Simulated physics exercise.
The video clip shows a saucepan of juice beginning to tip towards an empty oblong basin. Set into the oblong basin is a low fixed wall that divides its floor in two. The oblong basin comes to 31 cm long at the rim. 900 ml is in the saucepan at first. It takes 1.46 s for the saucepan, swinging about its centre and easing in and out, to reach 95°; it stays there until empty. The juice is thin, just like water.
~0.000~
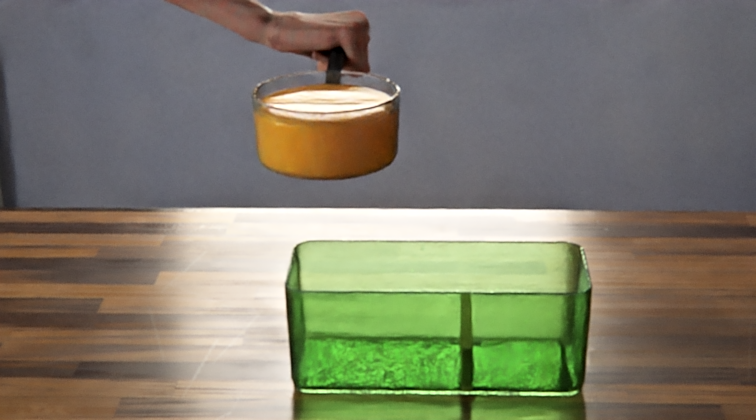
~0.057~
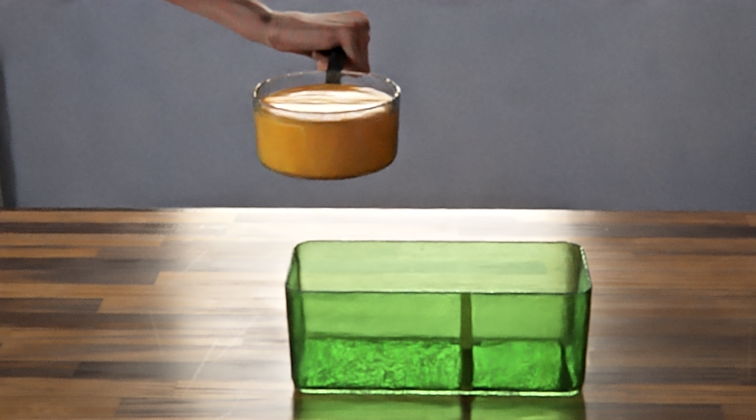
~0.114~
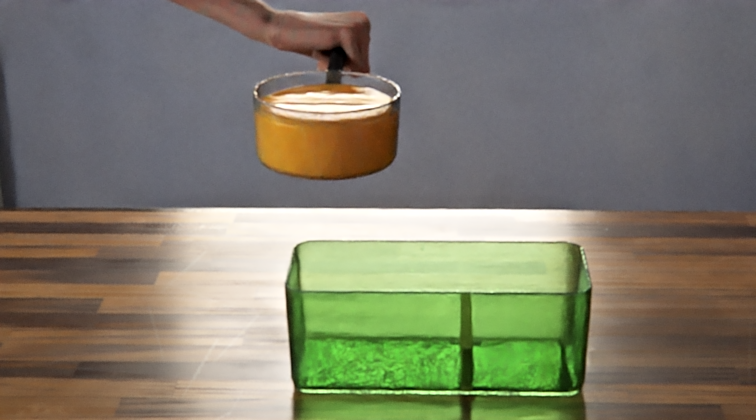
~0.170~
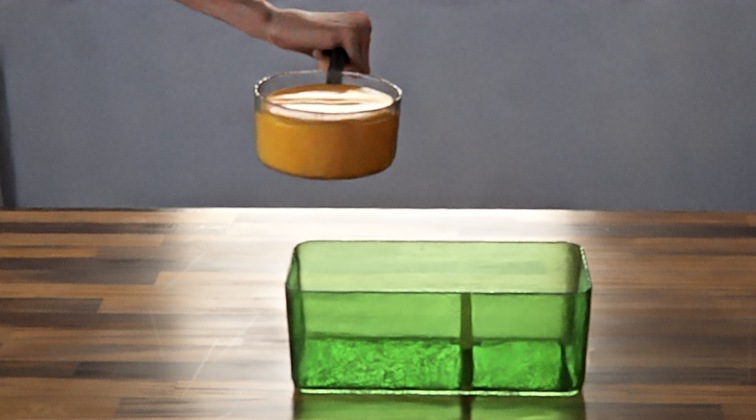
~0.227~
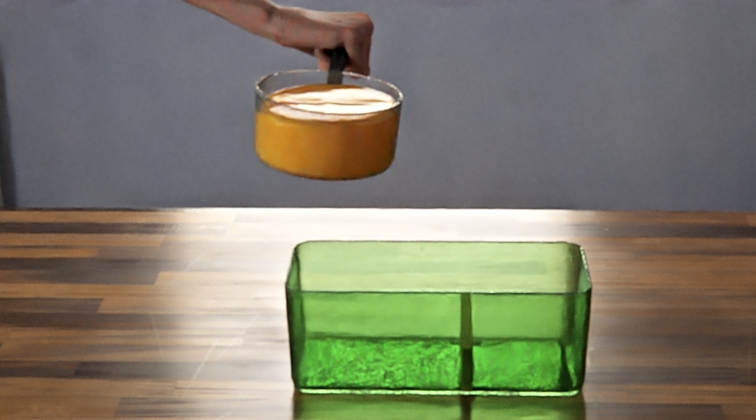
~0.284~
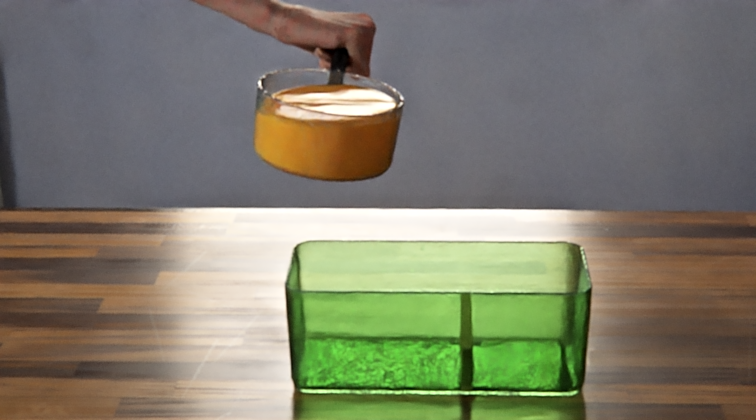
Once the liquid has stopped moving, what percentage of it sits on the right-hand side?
About 55 per cent.
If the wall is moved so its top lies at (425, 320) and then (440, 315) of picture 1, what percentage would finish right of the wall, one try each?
First try about 85 %, second try about 75 %.
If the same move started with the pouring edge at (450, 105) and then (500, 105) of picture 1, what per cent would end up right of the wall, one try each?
Near 85 in a hundred on the first go and near 75 in a hundred on the second.
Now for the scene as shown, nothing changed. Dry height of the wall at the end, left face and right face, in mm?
Some 32 mm on the left and 16 mm on the right.
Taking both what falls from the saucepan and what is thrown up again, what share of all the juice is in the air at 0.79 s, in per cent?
About 26 per cent.
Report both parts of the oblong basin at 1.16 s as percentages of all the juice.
Near 18 on the left, 54 on the right.
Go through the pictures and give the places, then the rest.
It leans 0°; its right rim is at (398, 93); the juice meets the walls at (258, 103) and (396, 102); the oblong basin's rim runs from (290, 267) to (587, 269); the wall's top is at (467, 324), in the first picture.
It leans 0°; its right rim is at (398, 94); the juice meets the walls at (258, 102) and (396, 102), in the second picture.
It leans 1°; its right rim is at (399, 95); the juice meets the walls at (258, 101) and (397, 103), in the third picture.
It leans 3°; its right rim is at (400, 97); the juice meets the walls at (259, 102) and (397, 104), in the fourth picture.
It leans 6°; its right rim is at (401, 100); the juice meets the walls at (260, 102) and (398, 103), in the fifth picture.
It leans 9°; its right rim is at (402, 104); the juice meets the walls at (260, 102) and (400, 104), in the sixth picture.
After 0.79 s the tilt is 53° and 64 per cent is still to pour, 4 is left of the wall and 6 right of it.
After 1.16 s the tilt is 85° and 16 per cent is still to pour, 19 is left of the wall and 54 right of it.
After 1.54 s the tilt is 95° and 2 per cent is still to pour, 40 is left of the wall and 55 right of it.
After 1.96 s the tilt is 95° and 0 per cent is still to pour, 43 is left of the wall and 55 right of it.
In the end 44 per cent lies left of the wall, 55 right of it and 1 outside.
